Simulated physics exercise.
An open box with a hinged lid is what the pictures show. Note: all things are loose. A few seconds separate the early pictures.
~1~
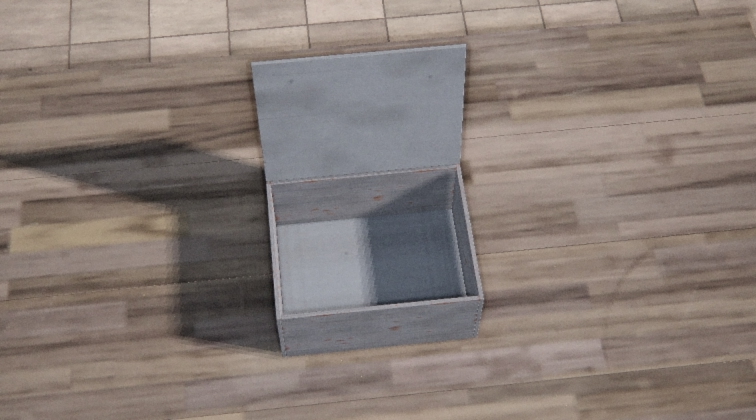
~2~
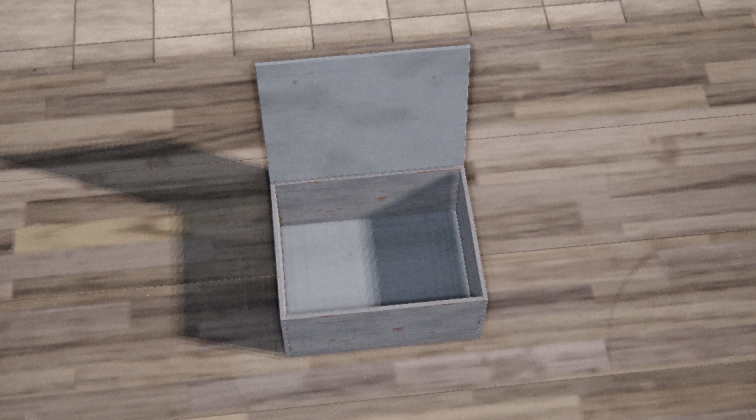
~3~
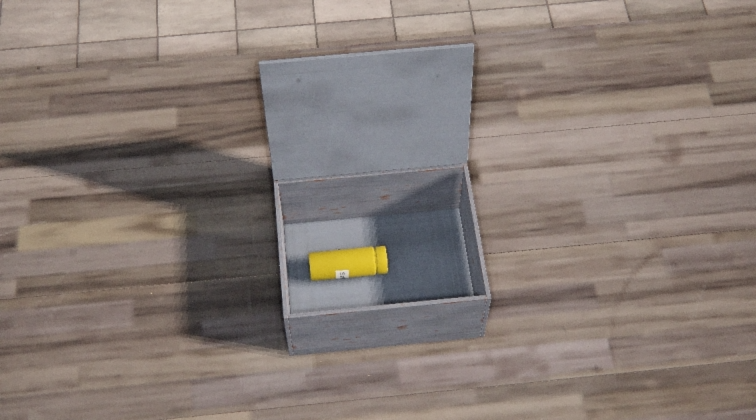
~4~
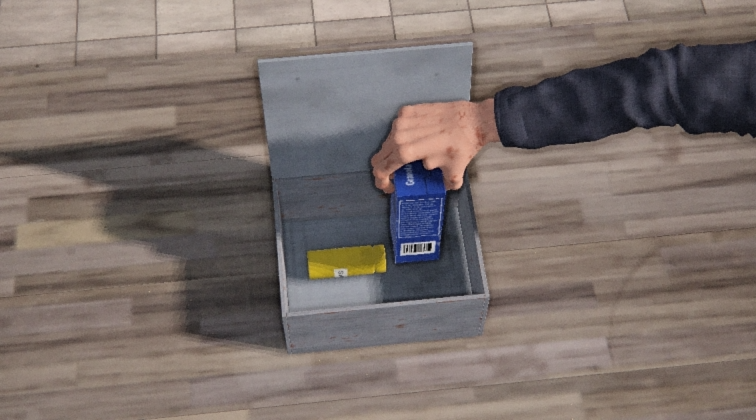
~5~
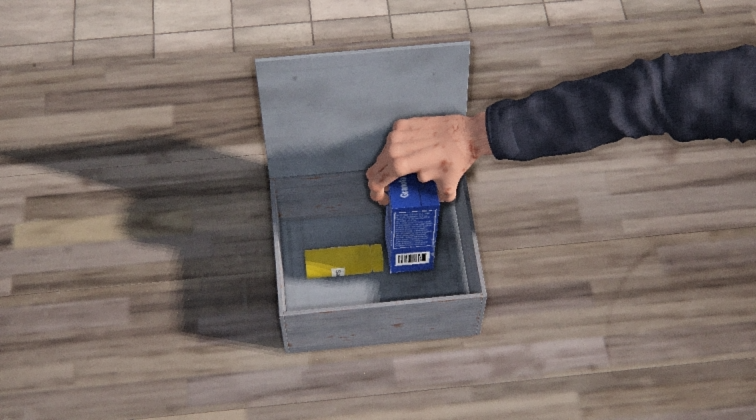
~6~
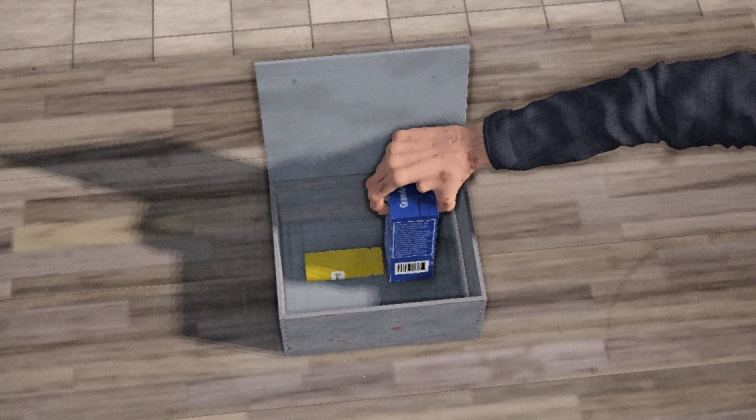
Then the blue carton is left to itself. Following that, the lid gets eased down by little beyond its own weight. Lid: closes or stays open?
Stays open.
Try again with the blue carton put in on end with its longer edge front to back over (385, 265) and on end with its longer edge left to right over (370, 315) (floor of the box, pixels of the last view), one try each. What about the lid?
In the first case it gets propped open; in the second case it gets propped open.
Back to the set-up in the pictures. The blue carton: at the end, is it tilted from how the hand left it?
At the finish it holds its orientation.
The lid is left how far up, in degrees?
I'd put it at roughly 40°.
Then, 1.30 s past the last view, lid 86° above the rim; blue carton displaced about its own width near (409, 246).
Then, 1.60 s past the last view, lid 62° above the rim; blue carton displaced about its own width near (409, 246).
Finally, lid 39° above the rim; moved from the start, blue carton; yellow shaker still in place. Final places as the last picture's camera would see them, blue carton near (409, 246).
